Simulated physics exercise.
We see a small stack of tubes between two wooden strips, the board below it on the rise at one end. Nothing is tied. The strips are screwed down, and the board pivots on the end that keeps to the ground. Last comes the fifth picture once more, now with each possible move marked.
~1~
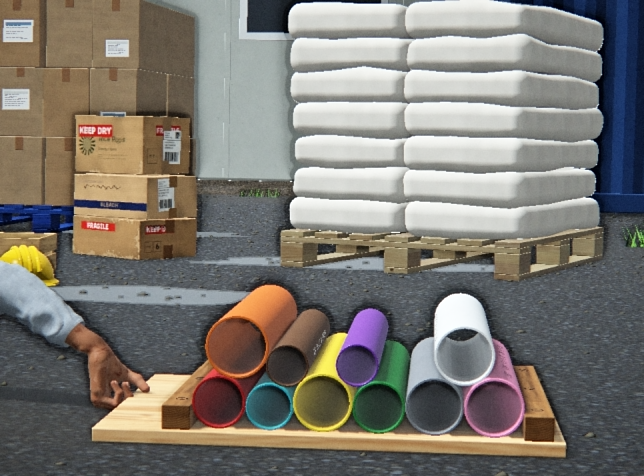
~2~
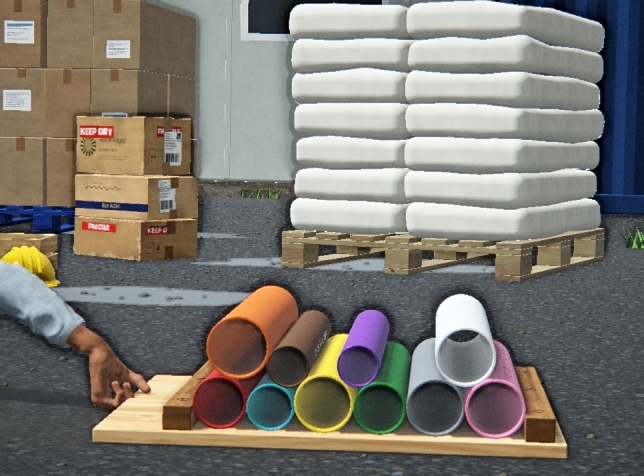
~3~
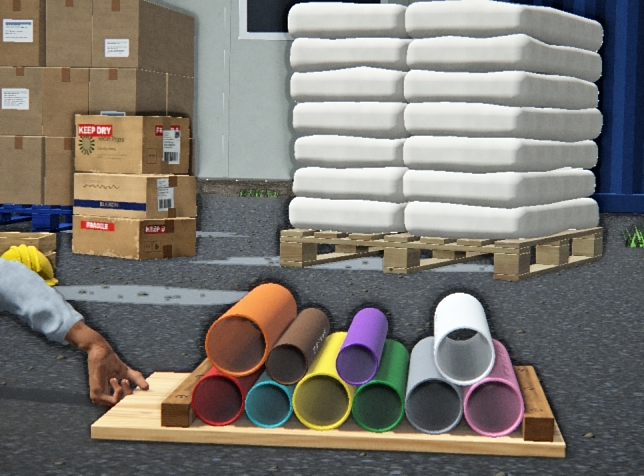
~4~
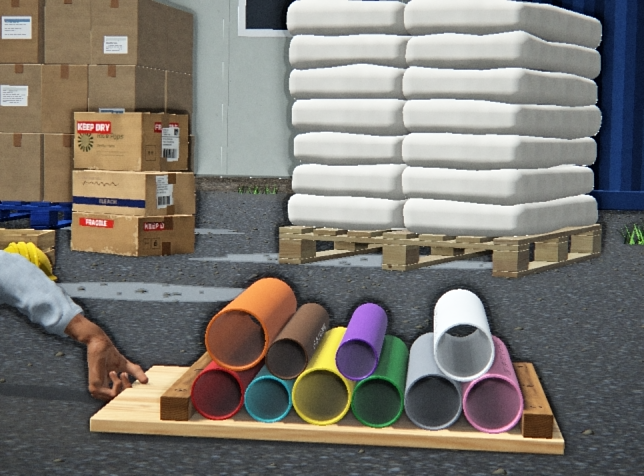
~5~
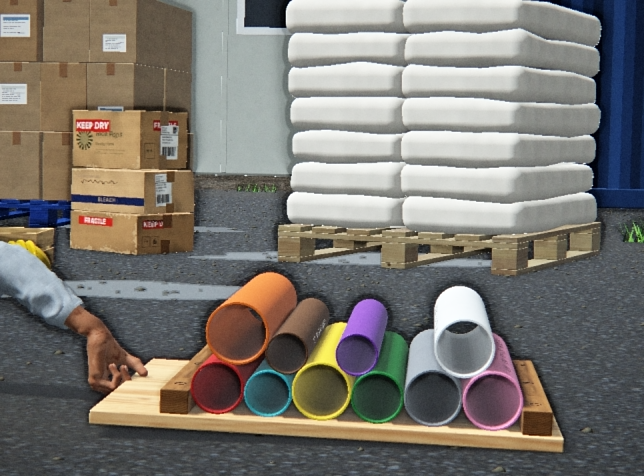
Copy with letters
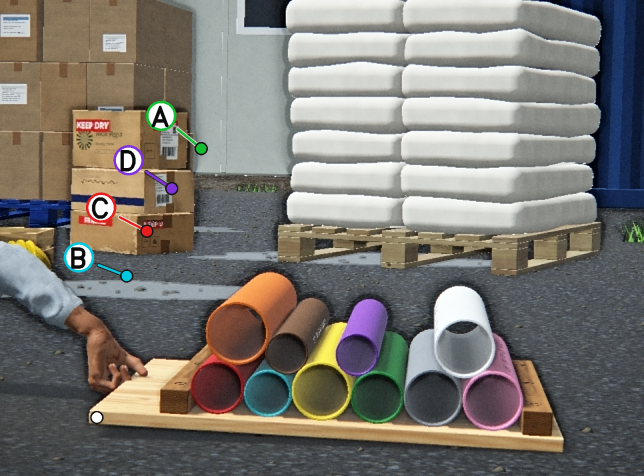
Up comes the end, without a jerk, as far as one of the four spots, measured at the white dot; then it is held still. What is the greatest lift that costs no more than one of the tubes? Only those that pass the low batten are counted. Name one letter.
C is the limit.
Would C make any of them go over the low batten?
No.
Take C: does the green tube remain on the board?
Yes, with C.
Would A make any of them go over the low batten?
Yes, at A.
On the marked copy, A at (201, 149); B at (127, 276); C at (147, 231); D at (172, 188); the white dot at (97, 417).
Taking C. A third of the way, board at 16°.
Two thirds of the way, board at 26°.
When it is over, board at 26°, none over the low batten.
As for the rest, A four over the low batten (brown, white, purple, orange); B none over the low batten; D two over the low batten (white, purple).
